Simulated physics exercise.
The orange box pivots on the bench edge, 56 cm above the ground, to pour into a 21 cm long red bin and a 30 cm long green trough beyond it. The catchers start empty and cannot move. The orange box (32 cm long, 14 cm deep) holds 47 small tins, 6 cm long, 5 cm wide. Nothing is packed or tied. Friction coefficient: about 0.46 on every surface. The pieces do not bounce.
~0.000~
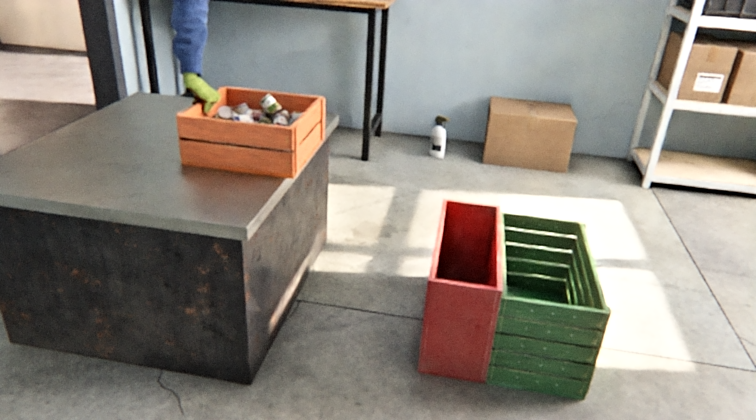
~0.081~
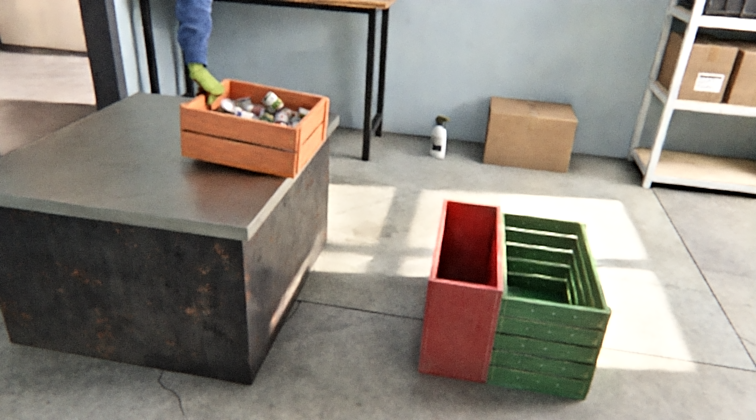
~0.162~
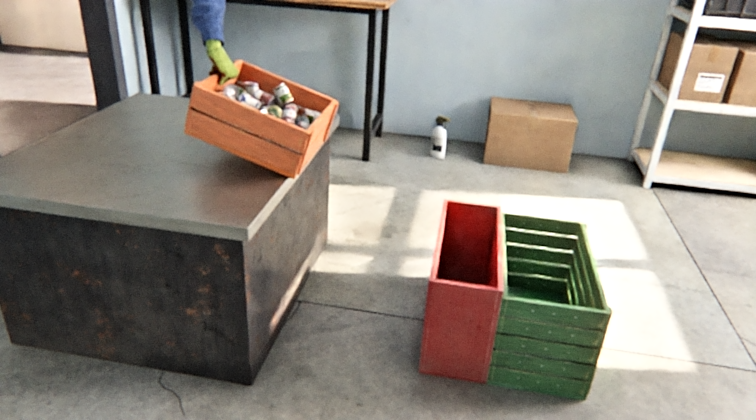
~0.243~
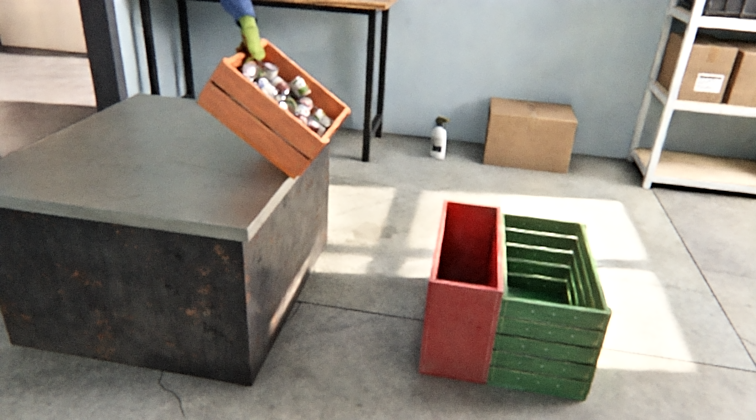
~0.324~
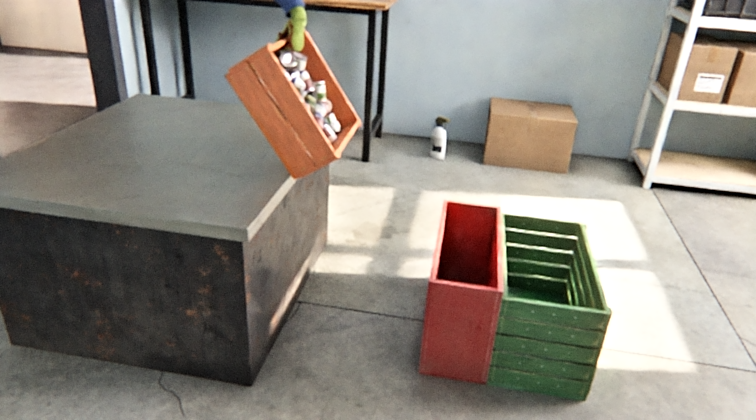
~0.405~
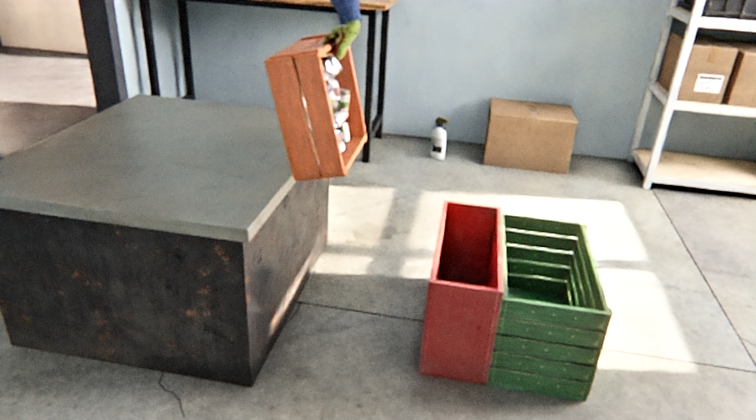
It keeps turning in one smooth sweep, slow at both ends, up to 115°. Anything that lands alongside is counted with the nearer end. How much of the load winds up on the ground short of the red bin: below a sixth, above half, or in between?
More than half of the small tins end on the ground short of the red bin.
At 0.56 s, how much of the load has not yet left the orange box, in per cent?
Some 70 per cent.
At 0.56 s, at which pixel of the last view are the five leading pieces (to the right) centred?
Around (393, 144).
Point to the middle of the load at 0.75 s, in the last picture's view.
Around (422, 230).
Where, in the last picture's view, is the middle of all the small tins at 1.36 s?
Around (405, 316).
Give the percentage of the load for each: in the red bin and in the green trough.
About 25 and 0 per cent.
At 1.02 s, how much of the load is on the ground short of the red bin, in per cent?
Some 60 per cent by then.
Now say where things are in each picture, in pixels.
In the first picture (we follow the rim corner now nearest the camera), orange box at (289, 128); red bin at (497, 289); tilt 0°; nothing out yet.
Orange box at (294, 128); tilt 5°, in the second picture.
Orange box at (306, 131); tilt 17°, in the third picture.
Orange box at (321, 139); tilt 35°, in the fourth picture.
Orange box at (335, 153); tilt 56°, in the fifth picture.
Orange box at (344, 171); red bin at (499, 290); tilt 77°; nothing out yet, in the sixth picture.
After 0.56 s, tilt 108°; 34 still in the orange box and 13 in the air.
After 0.75 s, tilt 115°; 8 still in the orange box, 7 in the red bin and 32 in the air.
After 1.02 s, tilt 115°; 2 still in the orange box, 11 in the red bin, 29 on the ground short of the red bin and 5 in the air.
When it is over (at 1.36 s), 11 in the red bin and 36 on the ground short of the red bin. Asked share, 36 of 47, 77 per cent.
